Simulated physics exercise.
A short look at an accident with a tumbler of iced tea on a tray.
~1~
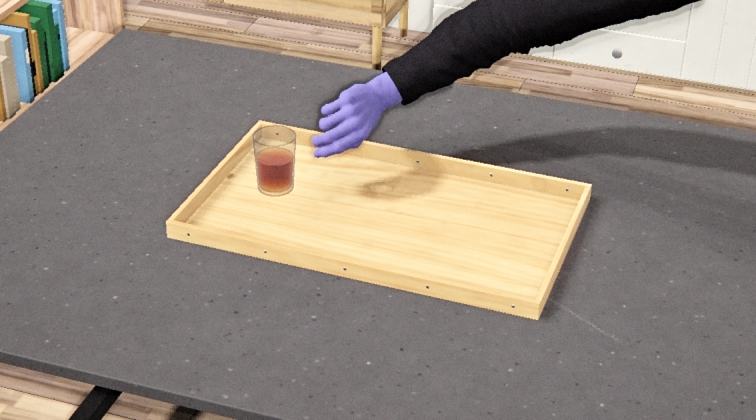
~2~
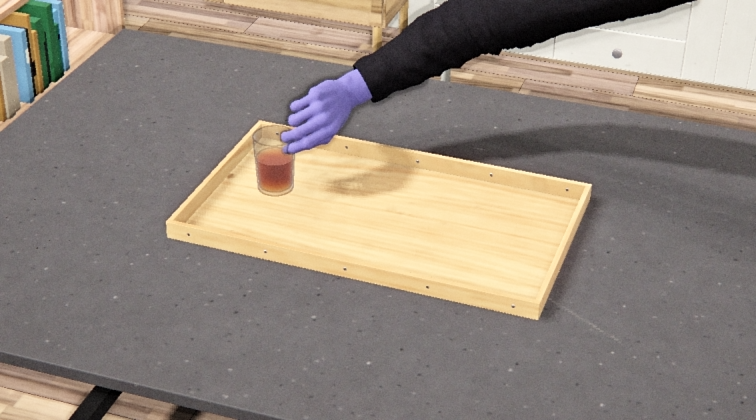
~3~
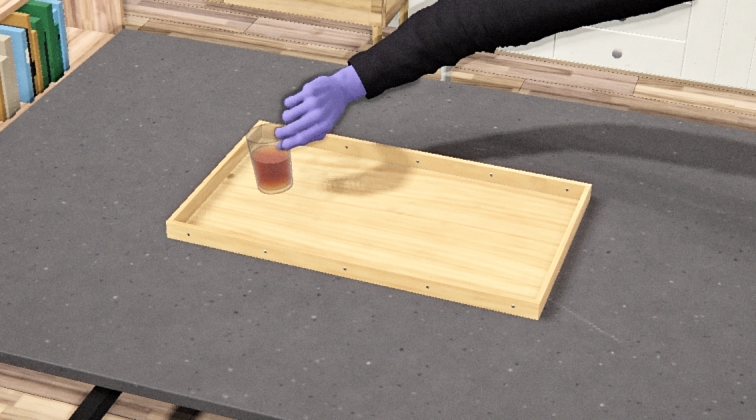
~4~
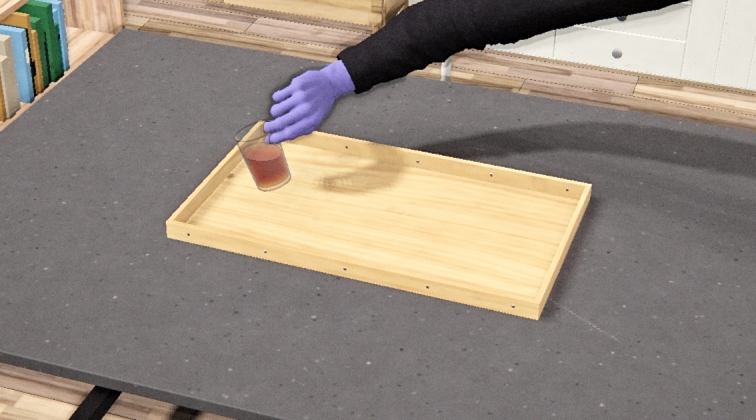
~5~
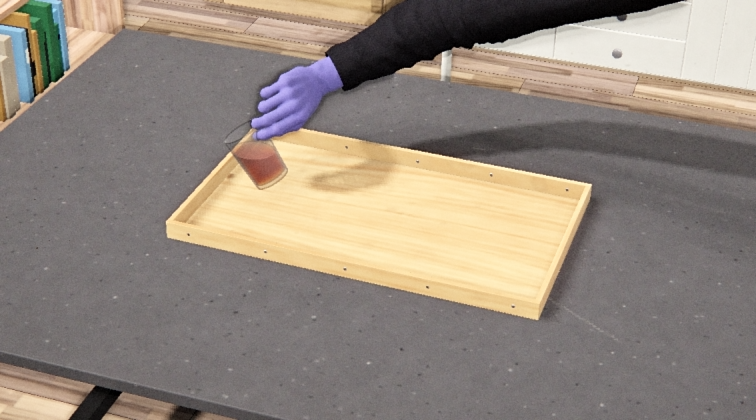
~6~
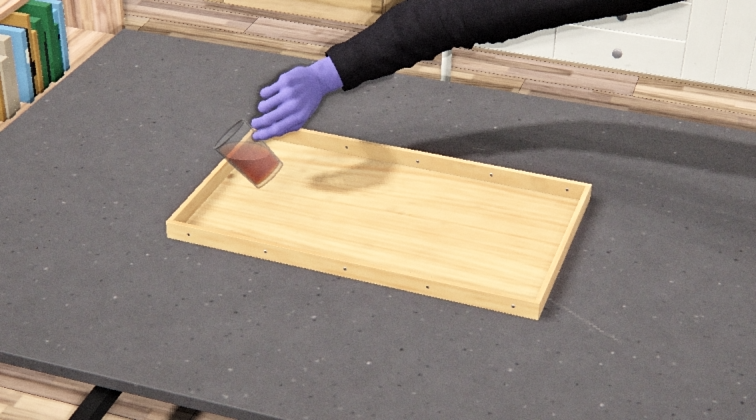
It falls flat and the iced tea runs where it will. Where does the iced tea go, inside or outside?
It wets the top as well.
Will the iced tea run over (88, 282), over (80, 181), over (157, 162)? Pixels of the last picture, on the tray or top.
One: Untouched. Two: Wet. Three: Wet.
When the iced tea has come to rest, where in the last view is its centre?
At about (63, 162).
Shortly, the tumbler lies across the rim; the puddle covers about as much as a plate; it has landed past the rim.
Then, the puddle covers about as much as a tray; it has landed past the rim.
At the finish, the puddle covers about as much as a tray; it has landed past the rim.
